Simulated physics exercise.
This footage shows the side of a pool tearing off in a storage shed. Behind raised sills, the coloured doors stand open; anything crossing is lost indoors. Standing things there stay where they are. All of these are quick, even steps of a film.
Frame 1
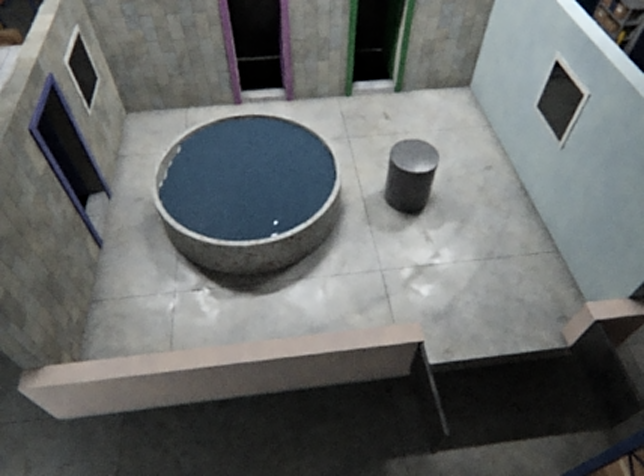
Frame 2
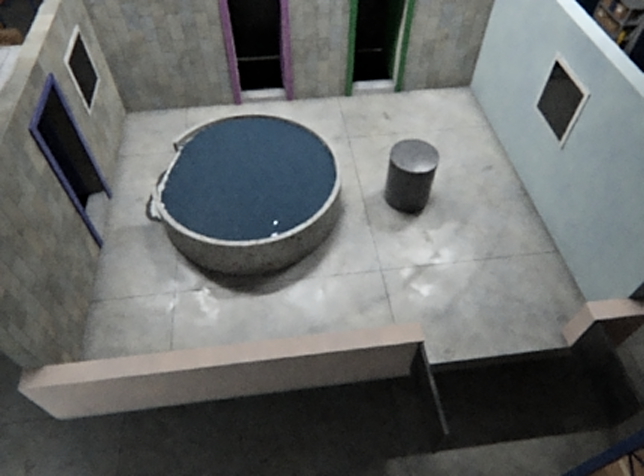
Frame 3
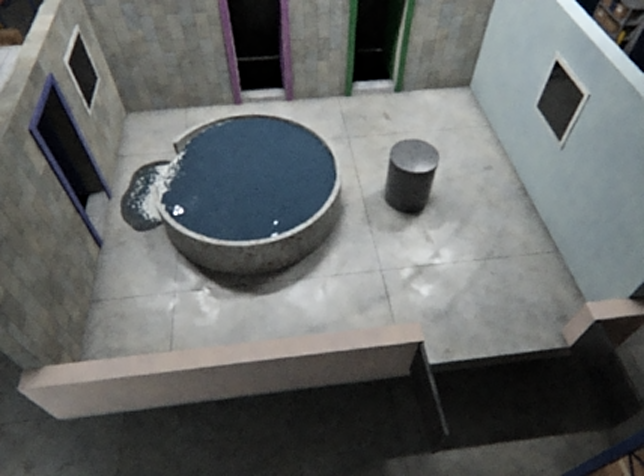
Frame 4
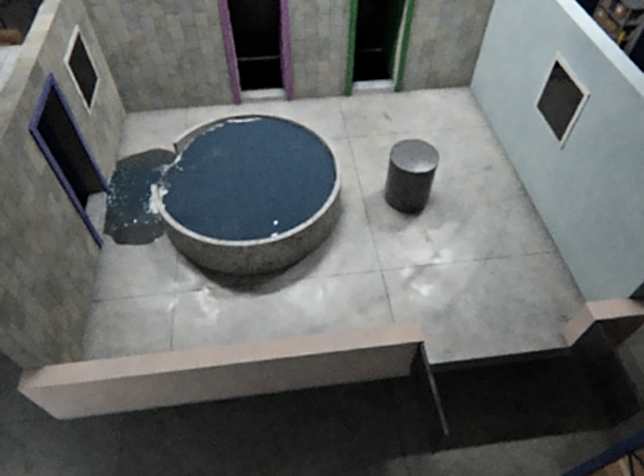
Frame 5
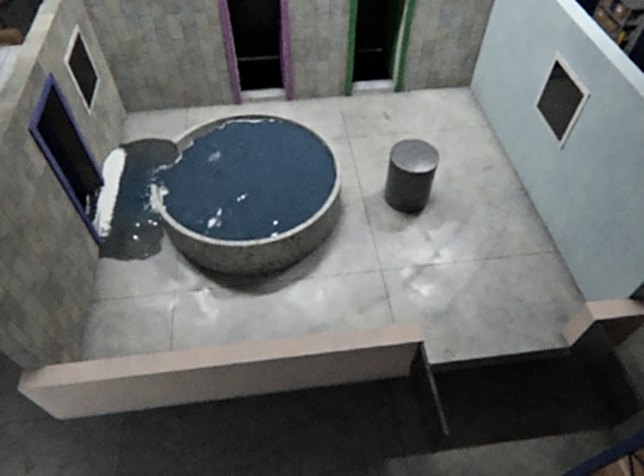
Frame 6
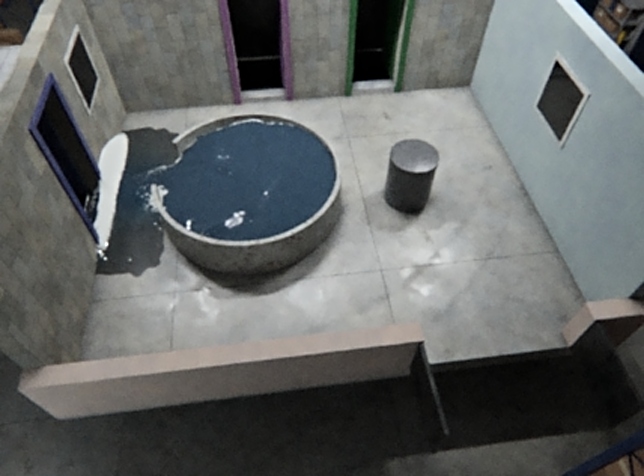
Water bursting from the left side of a round pool, spreading across the pale floor and foaming white against the blue-framed doorway.
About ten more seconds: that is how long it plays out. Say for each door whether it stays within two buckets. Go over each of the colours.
One by one: The blue door overshoots the limit, the purple door keeps inside the limit, the green door keeps inside the limit.
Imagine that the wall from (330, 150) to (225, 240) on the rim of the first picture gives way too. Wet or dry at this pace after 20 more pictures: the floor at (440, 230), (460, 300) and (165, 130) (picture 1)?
In turn: Covered, wet, no water.
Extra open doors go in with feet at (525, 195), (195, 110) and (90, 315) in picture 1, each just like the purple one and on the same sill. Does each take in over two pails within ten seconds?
Sure - the first stays short, the second gets past, the third stays short.
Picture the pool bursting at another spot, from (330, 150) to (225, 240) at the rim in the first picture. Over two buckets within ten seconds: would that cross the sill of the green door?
In that case green door comes in lower.
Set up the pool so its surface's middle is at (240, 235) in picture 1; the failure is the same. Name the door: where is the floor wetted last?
Door noted: The one in green.
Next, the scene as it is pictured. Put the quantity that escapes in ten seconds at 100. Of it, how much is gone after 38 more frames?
I'd put it near 55 in a hundred.
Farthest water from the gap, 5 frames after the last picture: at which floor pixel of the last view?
My guess would be about (82, 349).
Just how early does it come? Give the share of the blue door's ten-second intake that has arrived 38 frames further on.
Estimate: Roughly 100 %.
A moment on, water covers 15 % of the floor; the blue door over two buckets in, the purple door not reached, the green door not reached.
Next, water covers 25 % of the floor; the blue door far over two buckets in, the purple door wet at the sill, nothing in, the green door not reached.
Then, water covers 50 % of the floor; the blue door far over two buckets in, the purple door wet at the sill, nothing in, the green door wet at the sill, nothing in.
Later, water covers 95 % of the floor; the blue door far over two buckets in, the purple door wet at the sill, nothing in, the green door wet at the sill, nothing in.
In the end, water covers 95 % of the floor; the blue door far over two buckets in, the purple door wet at the sill, nothing in, the green door wet at the sill, nothing in.
